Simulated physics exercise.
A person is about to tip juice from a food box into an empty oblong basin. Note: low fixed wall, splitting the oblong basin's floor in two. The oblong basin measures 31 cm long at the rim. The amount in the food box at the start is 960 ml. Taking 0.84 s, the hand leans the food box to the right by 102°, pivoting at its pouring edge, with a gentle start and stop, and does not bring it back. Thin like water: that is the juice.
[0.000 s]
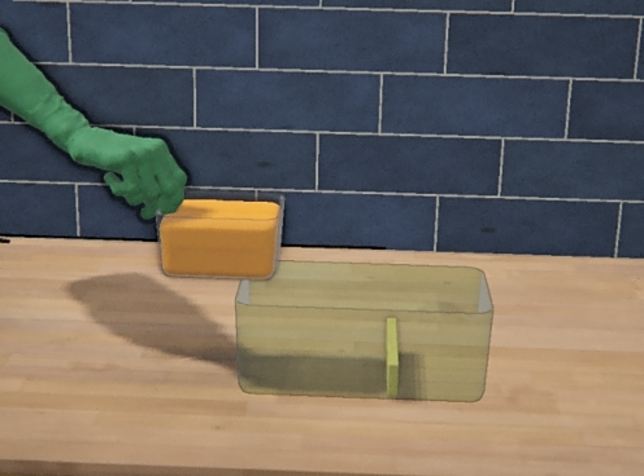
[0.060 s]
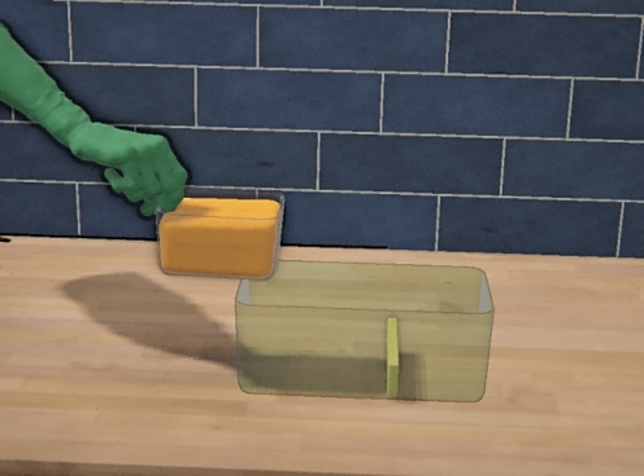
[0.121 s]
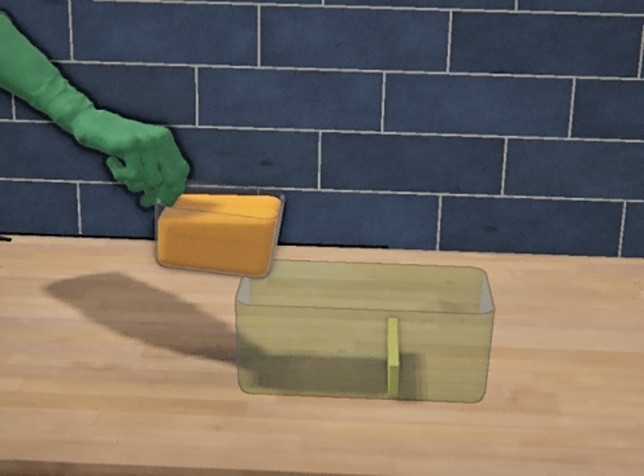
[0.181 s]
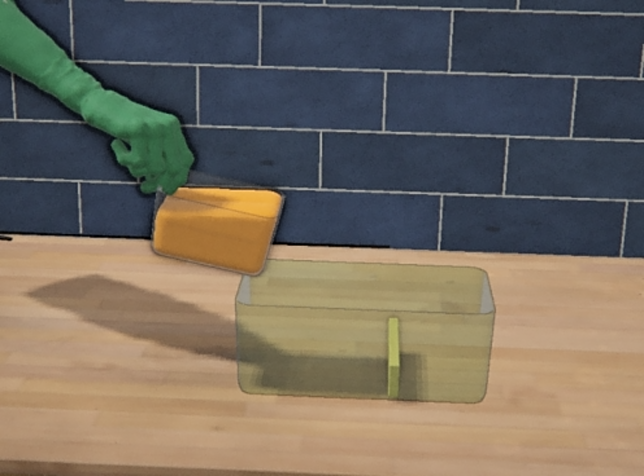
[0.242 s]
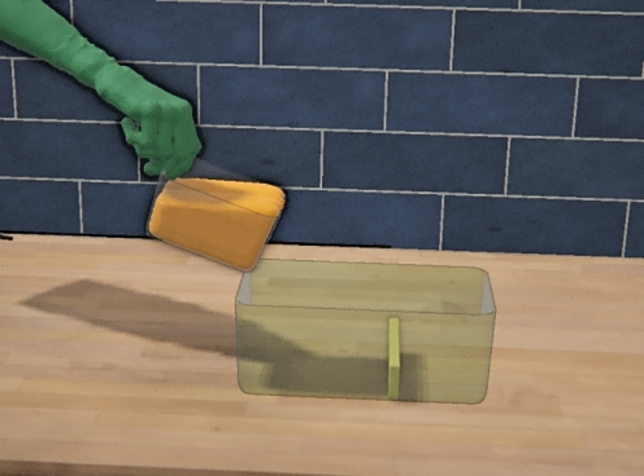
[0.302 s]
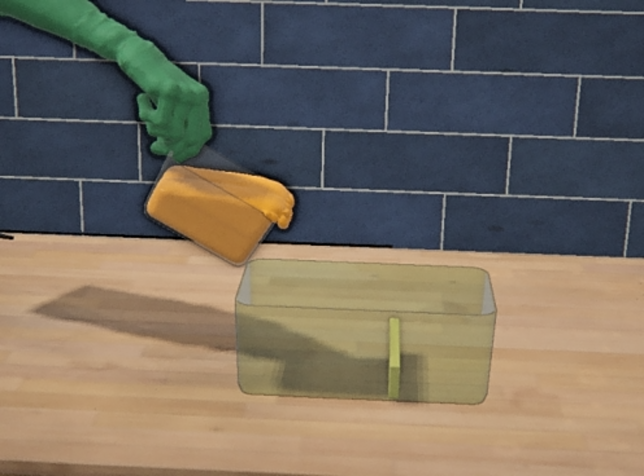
The clip opens on a green-gloved hand holding a small clear box of orange liquid above the left end of a larger see-through basin with a low divider inside. The hand rises and steadily tilts the box to the right, and the liquid begins to bulge over its right edge.
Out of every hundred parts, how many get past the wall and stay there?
About 23 out of 100.
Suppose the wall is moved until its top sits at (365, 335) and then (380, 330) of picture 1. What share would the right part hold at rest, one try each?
Respectively close to 60 and 35 %.
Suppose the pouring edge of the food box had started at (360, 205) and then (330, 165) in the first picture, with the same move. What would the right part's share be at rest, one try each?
The first try gives around 65 percent, the second around 70 percent.
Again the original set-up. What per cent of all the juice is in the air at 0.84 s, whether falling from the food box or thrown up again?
Roughly 8 per cent.
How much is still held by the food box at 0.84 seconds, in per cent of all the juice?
5 %.
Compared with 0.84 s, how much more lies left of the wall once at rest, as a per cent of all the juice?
Difference: Approx. 3 %.
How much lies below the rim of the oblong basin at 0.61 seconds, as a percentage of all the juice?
22 %, more or less.
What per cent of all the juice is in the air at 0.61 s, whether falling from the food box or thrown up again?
Estimate: Some 44 % of the total.
By 0.61 s the tilt is 85° and 35 per cent is still to pour, 21 is left of the wall and 0 right of it.
By 0.84 s the tilt is 102° and 5 per cent is still to pour, 70 is left of the wall and 16 right of it.
By 1.08 s the tilt is 102° and 0 per cent is still to pour, 81 is left of the wall and 14 right of it.
By 1.34 s the tilt is 102° and 0 per cent is still to pour, 75 is left of the wall and 22 right of it.
At rest 74 per cent lies left of the wall, 23 right of it and 3 outside.
